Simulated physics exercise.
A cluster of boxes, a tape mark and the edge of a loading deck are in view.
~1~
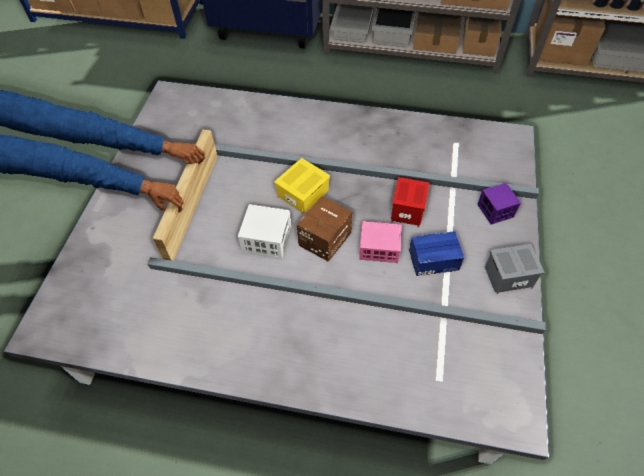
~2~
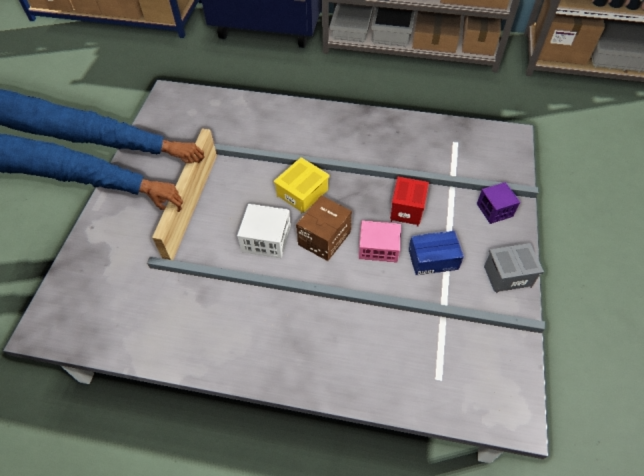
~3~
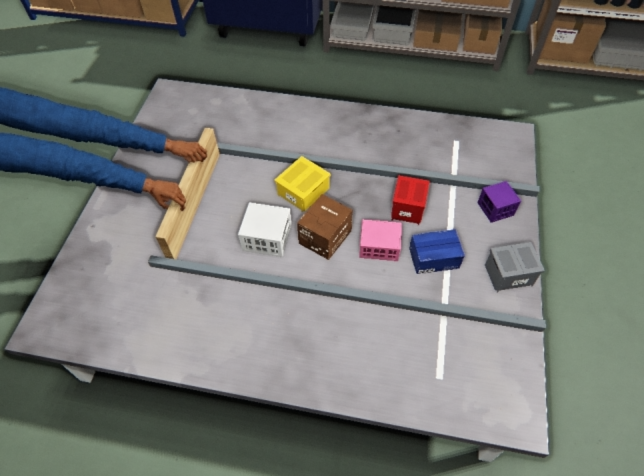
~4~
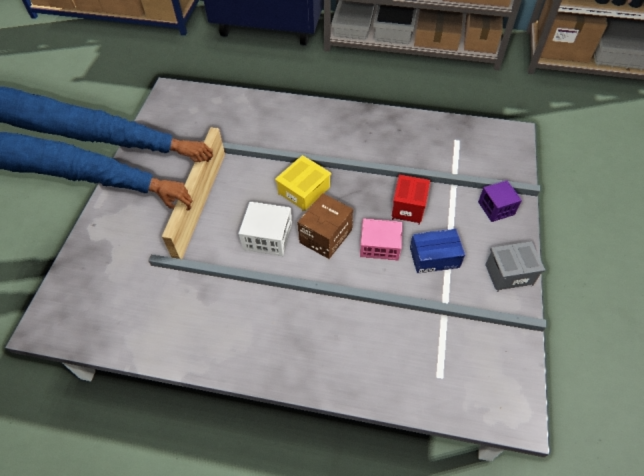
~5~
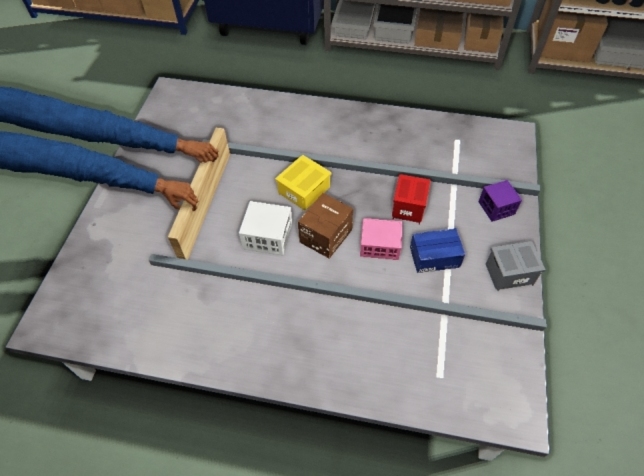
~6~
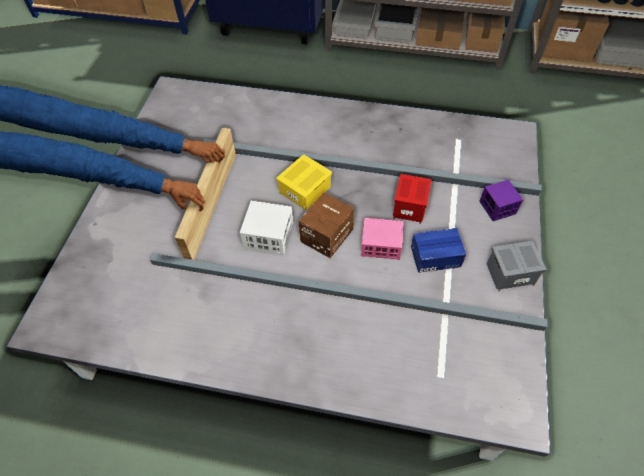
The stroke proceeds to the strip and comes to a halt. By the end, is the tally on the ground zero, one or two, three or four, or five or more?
Just three or four drop.
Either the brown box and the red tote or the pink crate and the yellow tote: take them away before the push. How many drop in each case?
Falls come to 2 the first time and 2 the other time.
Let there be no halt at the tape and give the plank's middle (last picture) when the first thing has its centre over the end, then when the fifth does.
At (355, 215) for the first, at (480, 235) for the fifth.
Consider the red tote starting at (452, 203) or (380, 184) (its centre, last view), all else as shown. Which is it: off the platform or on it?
First it does not drop, second it does not drop.
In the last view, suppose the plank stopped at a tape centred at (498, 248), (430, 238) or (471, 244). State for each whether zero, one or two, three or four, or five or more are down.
One after another: Five or over; one or two; either three or four.
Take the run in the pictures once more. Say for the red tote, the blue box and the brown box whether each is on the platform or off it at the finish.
Check each: Red tote stays, blue box falls away, brown box stays.
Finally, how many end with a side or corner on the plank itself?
It's touching 2 at the end.
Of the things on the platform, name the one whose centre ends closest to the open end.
It would be the purple crate.
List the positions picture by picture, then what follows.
Grey tote (513, 269); purple crate (498, 204); blue box (436, 254); plank (188, 193); tape (449, 244), in the first frame.
Purple crate (498, 203); pink crate (380, 242), in the second frame.
Blue box (436, 252); plank (191, 192), in the third frame.
Grey tote (513, 267); yellow tote (304, 184), in the fourth frame.
Purple crate (500, 201); red tote (410, 200), in the fifth frame.
Grey tote (514, 266); purple crate (501, 201); blue box (438, 250); plank (208, 192); tape (451, 241), in the sixth frame.
A little later, none off yet; grey tote at rest near (514, 266); purple crate at rest near (501, 201); blue box at rest near (438, 250).
Next, none off yet; grey tote shifted about its own width near (555, 275); purple crate at rest near (501, 201); blue box shifted about its own width near (508, 264).
When it is over, the number that fall off is three or four; down, pink crate, blue box and grey tote.
